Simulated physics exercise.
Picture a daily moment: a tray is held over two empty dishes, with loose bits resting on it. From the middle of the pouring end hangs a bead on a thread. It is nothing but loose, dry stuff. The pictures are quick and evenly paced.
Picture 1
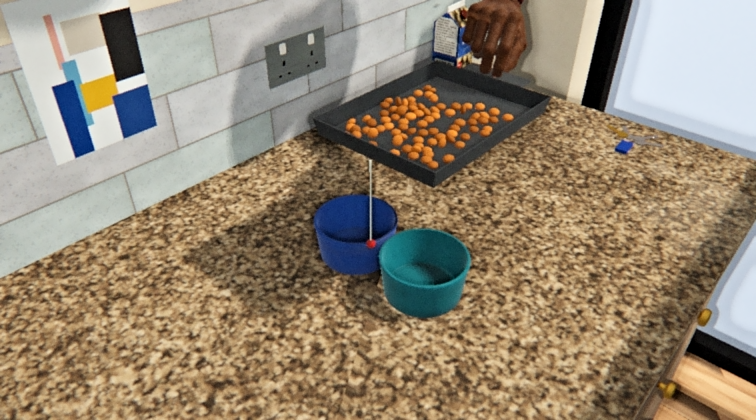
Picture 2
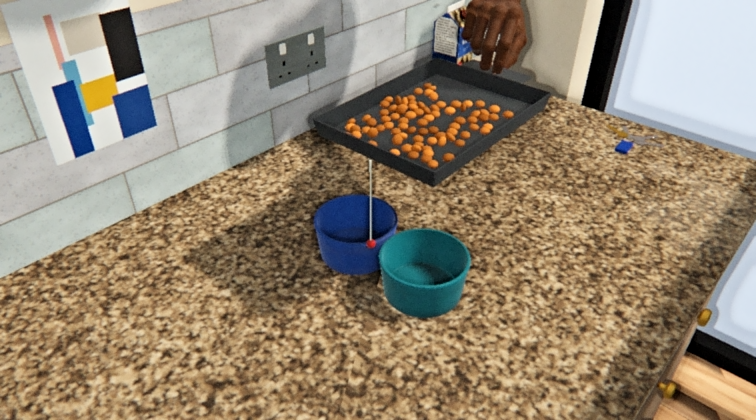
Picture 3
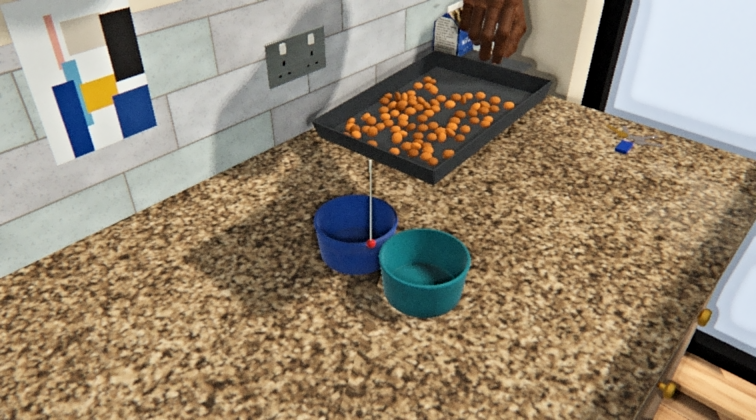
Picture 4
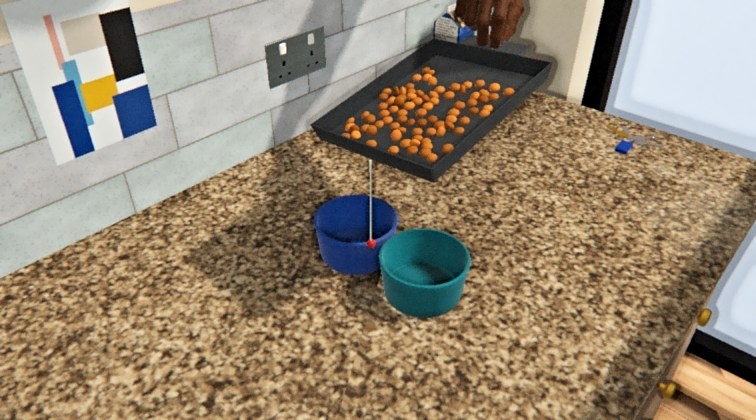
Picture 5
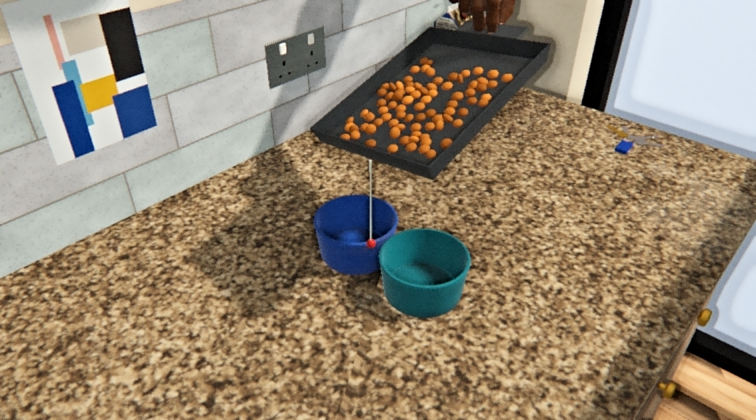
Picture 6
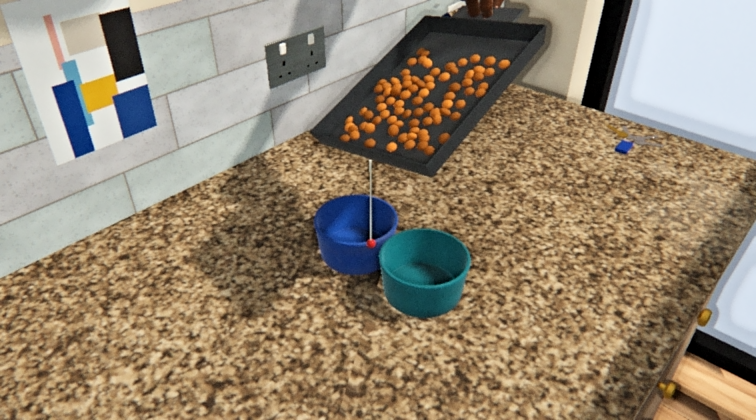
In the video, a hand holds a dark tray of small orange-brown bits above a blue dish and a teal dish on a speckled countertop, then gradually raises the far end, tilting the tray while the bits stay on it.
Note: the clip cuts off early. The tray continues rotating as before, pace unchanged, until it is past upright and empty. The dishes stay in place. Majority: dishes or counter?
Counter.
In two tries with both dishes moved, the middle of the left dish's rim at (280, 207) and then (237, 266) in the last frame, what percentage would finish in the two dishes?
In order: 90 percent and 0 percent.
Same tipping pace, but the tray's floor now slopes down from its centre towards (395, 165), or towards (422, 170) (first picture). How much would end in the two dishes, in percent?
I'd put it at some 0 % and then some 30 %.
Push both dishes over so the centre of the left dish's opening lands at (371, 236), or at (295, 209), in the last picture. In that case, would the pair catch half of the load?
Taking them in turn, it's short of half and then beyond half.
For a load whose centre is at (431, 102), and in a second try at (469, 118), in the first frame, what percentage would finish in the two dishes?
Close to 30 per cent, followed by close to 20 per cent.
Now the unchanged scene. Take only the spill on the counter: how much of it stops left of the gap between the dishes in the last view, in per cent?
I'd put it at close to 100 per cent.
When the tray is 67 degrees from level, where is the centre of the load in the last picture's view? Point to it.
The load is centred around (351, 132).
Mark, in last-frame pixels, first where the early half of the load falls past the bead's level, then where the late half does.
(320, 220) for the early half, (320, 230) for the late half.
Soon, tray tipped steeply; all on the tray.
A while on, tray tipped past a quarter turn; about a third on the tray; a small part in the left dish; about a quarter outside both; about a third in the air.
Towards the end, tray tipped past a quarter turn; about a quarter in the left dish; most outside both.
Finally, tray tipped past a quarter turn; none in the right dish; about a quarter in the left dish; most outside both.
